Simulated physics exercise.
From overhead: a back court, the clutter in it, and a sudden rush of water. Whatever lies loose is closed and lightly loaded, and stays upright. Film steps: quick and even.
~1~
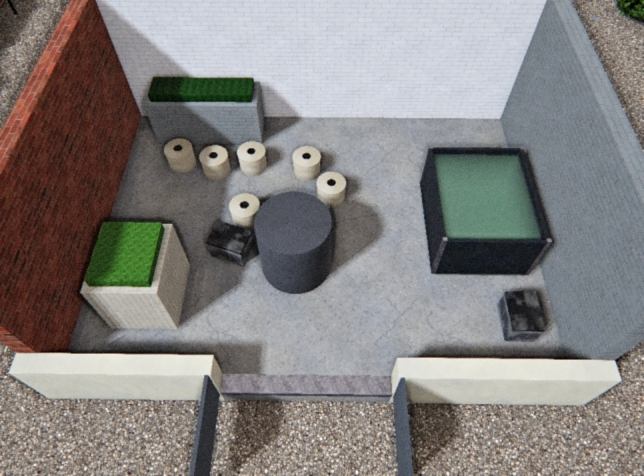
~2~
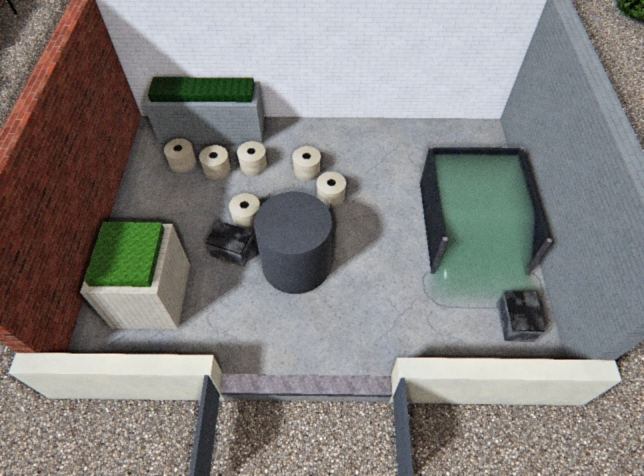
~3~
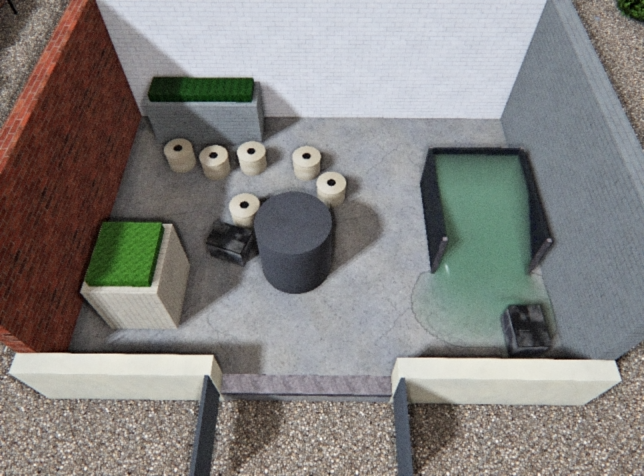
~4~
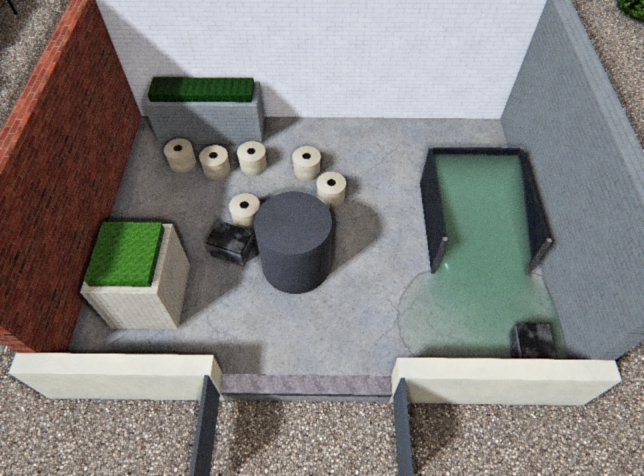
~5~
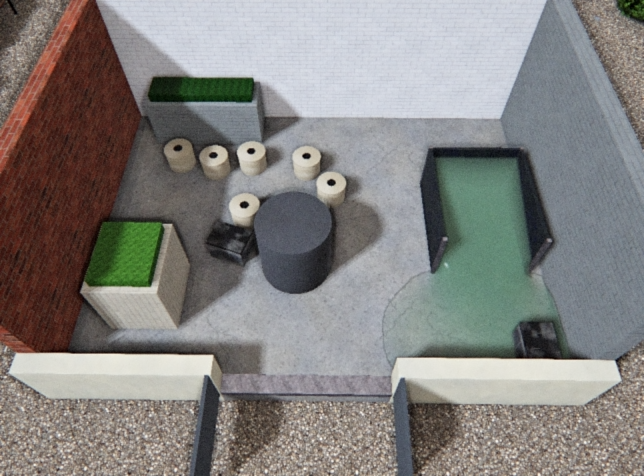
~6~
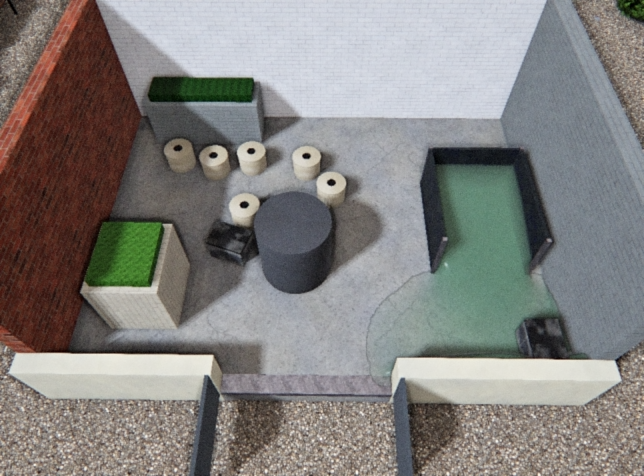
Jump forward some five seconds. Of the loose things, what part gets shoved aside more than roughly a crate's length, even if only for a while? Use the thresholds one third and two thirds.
I'd put it under one third.
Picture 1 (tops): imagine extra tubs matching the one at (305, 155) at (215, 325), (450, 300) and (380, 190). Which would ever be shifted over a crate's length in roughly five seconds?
Results - 1: Ends up far away; 2: Ends up far away; 3: Doesn't go far.
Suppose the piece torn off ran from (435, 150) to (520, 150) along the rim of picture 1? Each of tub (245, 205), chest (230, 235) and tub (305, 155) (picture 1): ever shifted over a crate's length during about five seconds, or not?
In turn: Cleared that distance, cleared that distance, cleared that distance.
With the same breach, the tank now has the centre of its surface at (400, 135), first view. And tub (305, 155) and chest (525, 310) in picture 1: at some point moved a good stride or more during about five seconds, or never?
Lab note, in listed order: Full stretch not covered; full stretch covered.
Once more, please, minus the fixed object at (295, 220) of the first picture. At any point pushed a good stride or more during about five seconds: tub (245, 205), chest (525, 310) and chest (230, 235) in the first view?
Result, listed order: Knocked clear / knocked clear / knocked clear.
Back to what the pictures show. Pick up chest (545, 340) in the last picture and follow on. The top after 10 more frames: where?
(515, 318).
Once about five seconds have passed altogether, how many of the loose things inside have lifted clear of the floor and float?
The tally stands at 1.
A moment on, 0 of 8 are well off their spots; 1 afloat.
Next, 0 of 8 are well off their spots; 1 afloat.
Later, 1 of 8 are well off their spots; 1 afloat.
In the end, 2 of 8 are well off their spots, and 2 have been at some point; 1 afloat.
